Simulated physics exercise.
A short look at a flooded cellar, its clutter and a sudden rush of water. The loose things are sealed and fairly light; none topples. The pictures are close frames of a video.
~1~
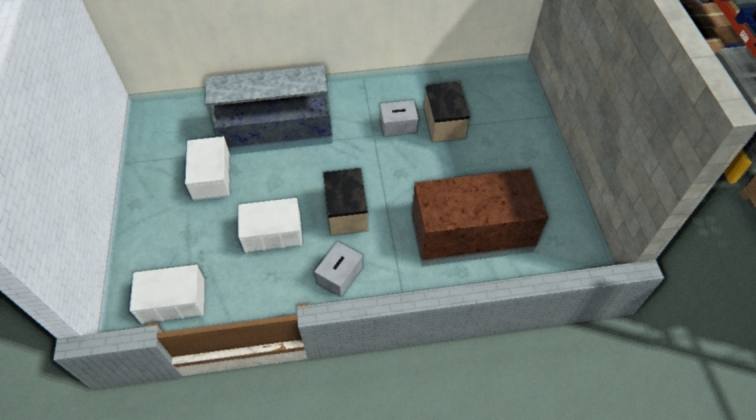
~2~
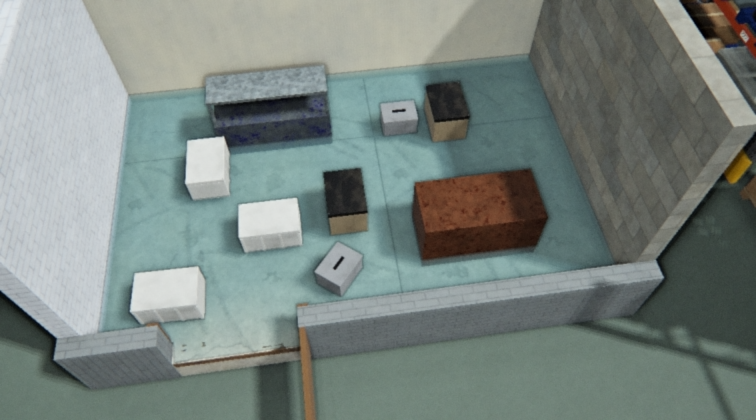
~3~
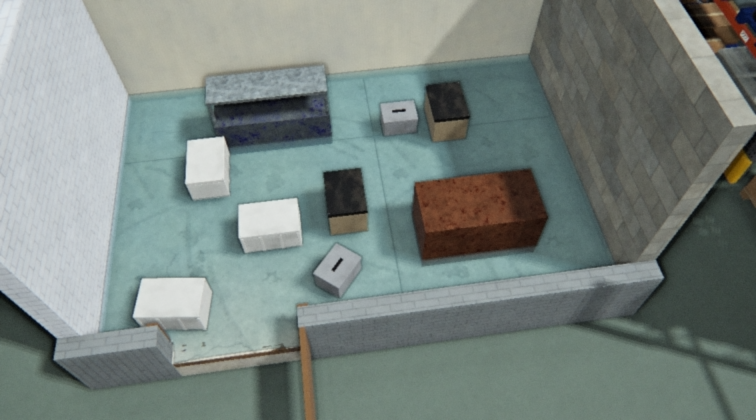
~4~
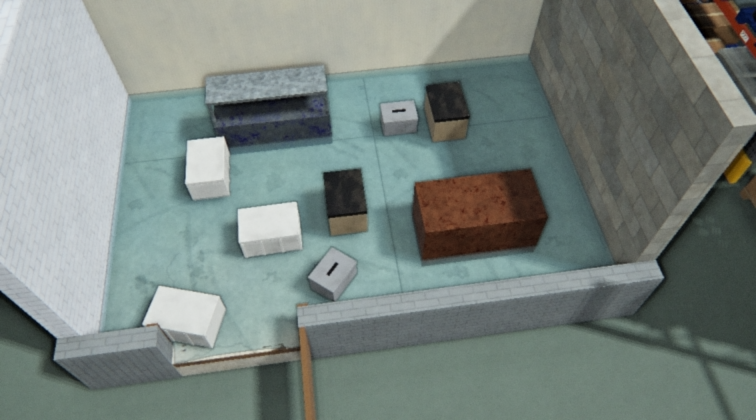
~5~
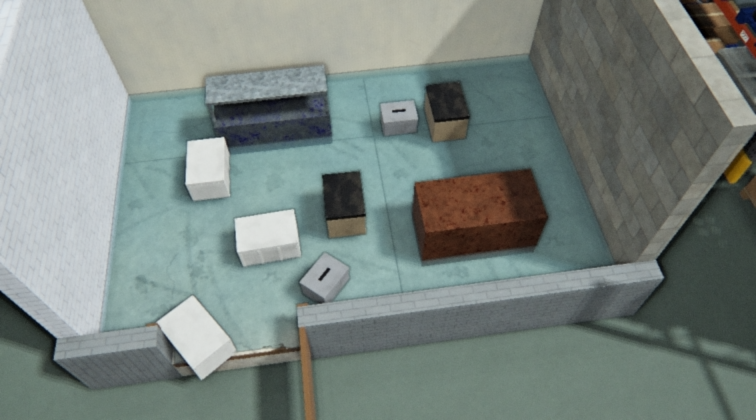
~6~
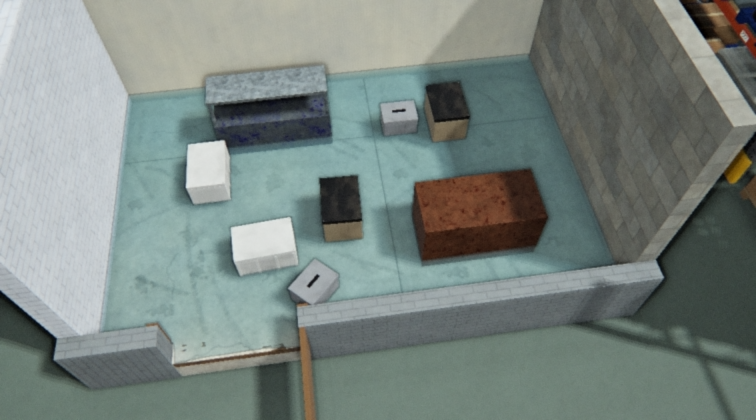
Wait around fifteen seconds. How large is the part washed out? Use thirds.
It is two thirds or above.
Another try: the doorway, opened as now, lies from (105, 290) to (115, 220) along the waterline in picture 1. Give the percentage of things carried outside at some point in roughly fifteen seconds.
Some 40 per cent.
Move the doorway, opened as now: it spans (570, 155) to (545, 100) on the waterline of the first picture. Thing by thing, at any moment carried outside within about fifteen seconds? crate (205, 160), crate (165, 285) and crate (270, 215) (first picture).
One after the other: Still in, inside, still in.
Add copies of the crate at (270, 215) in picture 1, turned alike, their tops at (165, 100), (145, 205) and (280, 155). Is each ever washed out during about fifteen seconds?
In turn: Inside, yes, through.
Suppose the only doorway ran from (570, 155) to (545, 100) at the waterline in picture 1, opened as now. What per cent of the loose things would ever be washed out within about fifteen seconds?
Close to 30 %.
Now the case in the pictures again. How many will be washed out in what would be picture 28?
I count 5.
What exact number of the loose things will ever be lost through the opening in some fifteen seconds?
It comes to 5.
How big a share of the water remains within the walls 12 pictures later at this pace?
About 78 per cent.
A moment on, 1 of 7 are out; 6 afloat.
Next, 3 of 7 are out; 4 afloat.
Later, 5 of 7 are out; 2 afloat.
In the end, 5 of 7 are out; 2 afloat.
